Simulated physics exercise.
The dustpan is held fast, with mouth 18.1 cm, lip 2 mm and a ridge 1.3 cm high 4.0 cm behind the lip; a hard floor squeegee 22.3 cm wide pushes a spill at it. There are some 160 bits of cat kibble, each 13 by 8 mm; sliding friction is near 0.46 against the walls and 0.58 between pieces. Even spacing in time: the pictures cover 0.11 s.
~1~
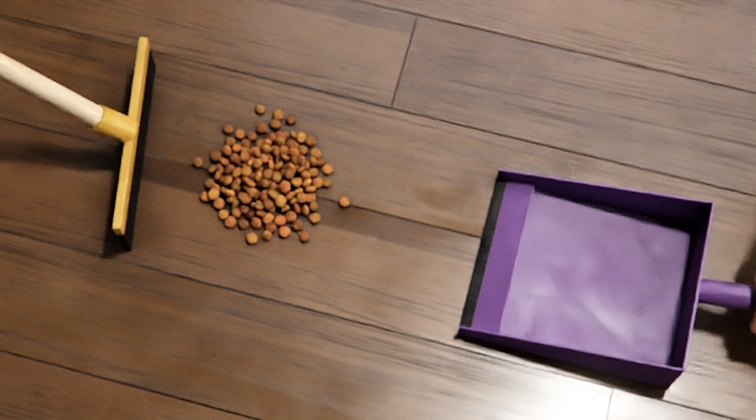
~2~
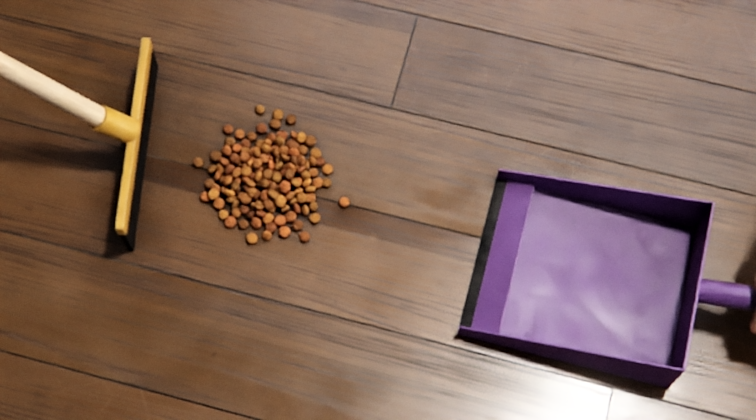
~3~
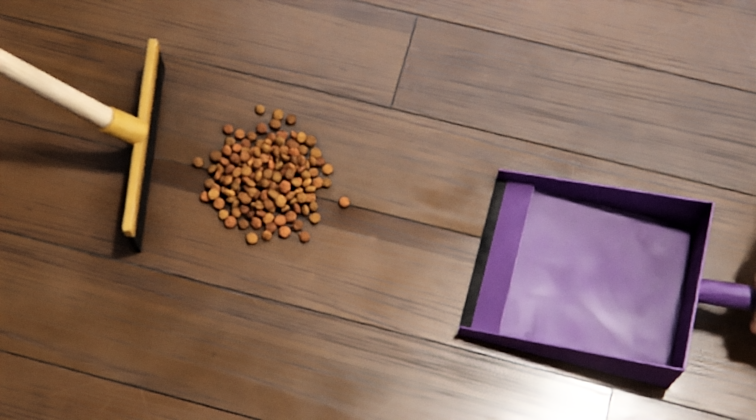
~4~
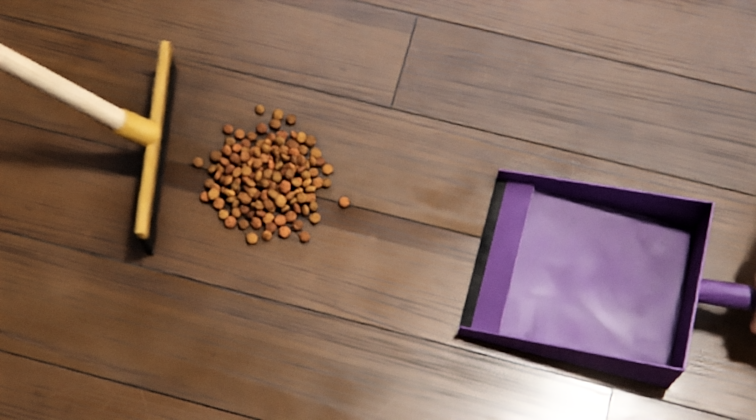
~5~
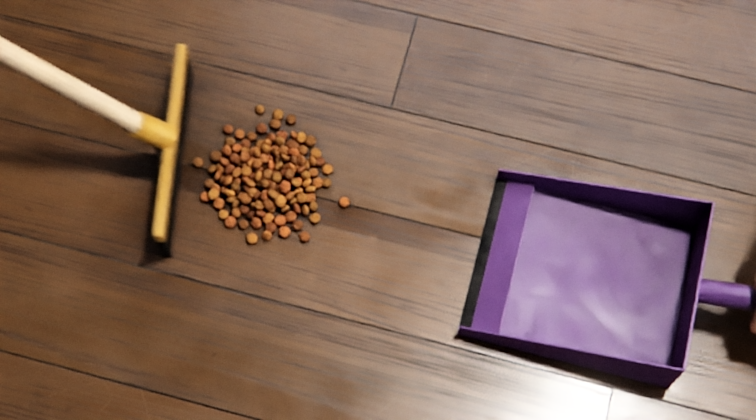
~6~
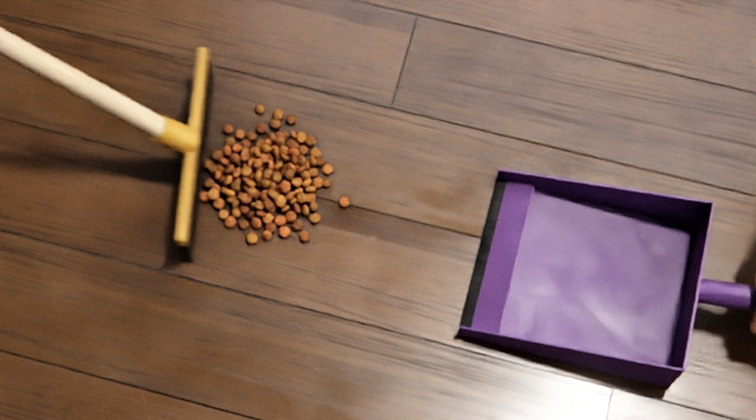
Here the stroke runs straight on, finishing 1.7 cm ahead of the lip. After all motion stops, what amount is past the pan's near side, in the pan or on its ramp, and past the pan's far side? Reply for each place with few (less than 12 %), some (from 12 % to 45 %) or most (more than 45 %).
Near side - few; pan - some; far side - some.
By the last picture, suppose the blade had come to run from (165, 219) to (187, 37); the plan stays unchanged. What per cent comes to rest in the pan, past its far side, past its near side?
Split: Pan = 0, far = 65, near = 0.
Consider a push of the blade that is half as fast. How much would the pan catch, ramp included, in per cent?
Share: About 15 %.
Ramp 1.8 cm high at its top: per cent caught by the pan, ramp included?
25 %.
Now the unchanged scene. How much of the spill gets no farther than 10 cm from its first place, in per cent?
Roughly 0 per cent.
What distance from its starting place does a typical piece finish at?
It works out to roughly 26 cm.
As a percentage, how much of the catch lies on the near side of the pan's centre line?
Some 30 per cent.
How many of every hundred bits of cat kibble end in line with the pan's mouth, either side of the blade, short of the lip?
Share there: Around 35 percent.
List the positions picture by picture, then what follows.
In the first frame, blade from (119, 229) to (145, 46), moved 0.0 cm, 0 of the pieces shifted so far; middle of the pieces at (264, 177); pan at (598, 284).
In the second frame, blade from (122, 230) to (147, 46), moved 0.3 cm, 0 of the pieces shifted so far; middle of the pieces at (264, 177).
In the third frame, blade from (129, 231) to (154, 47), moved 1.1 cm, 0 of the pieces shifted so far; middle of the pieces at (264, 177).
In the fourth frame, blade from (142, 234) to (166, 49), moved 2.4 cm, 0 of the pieces shifted so far; middle of the pieces at (264, 177).
In the fifth frame, blade from (160, 237) to (183, 52), moved 4.3 cm, 0 of the pieces shifted so far; middle of the pieces at (264, 177).
In the sixth frame, blade from (182, 241) to (204, 56), moved 6.6 cm, 1 of the pieces shifted so far; middle of the pieces at (264, 177); pan at (598, 284).
Then, 0.14 s after the last picture, middle of the blade 17 cm from the lip; 0 % over the lip, far side 15 %, near side 0 %.
Then, 0.24 s after the last picture, middle of the blade 7 cm from the lip; 0 % over the lip, far side 30 %, near side 0 %.
Then, 0.47 s after the last picture, middle of the blade 4 cm from the lip; 35 % over the lip, far side 30 %, near side 0 %.
In the end, near side 0 %, pan 35 %, far side 30 %, in front of the lip or behind the blade 35 %.
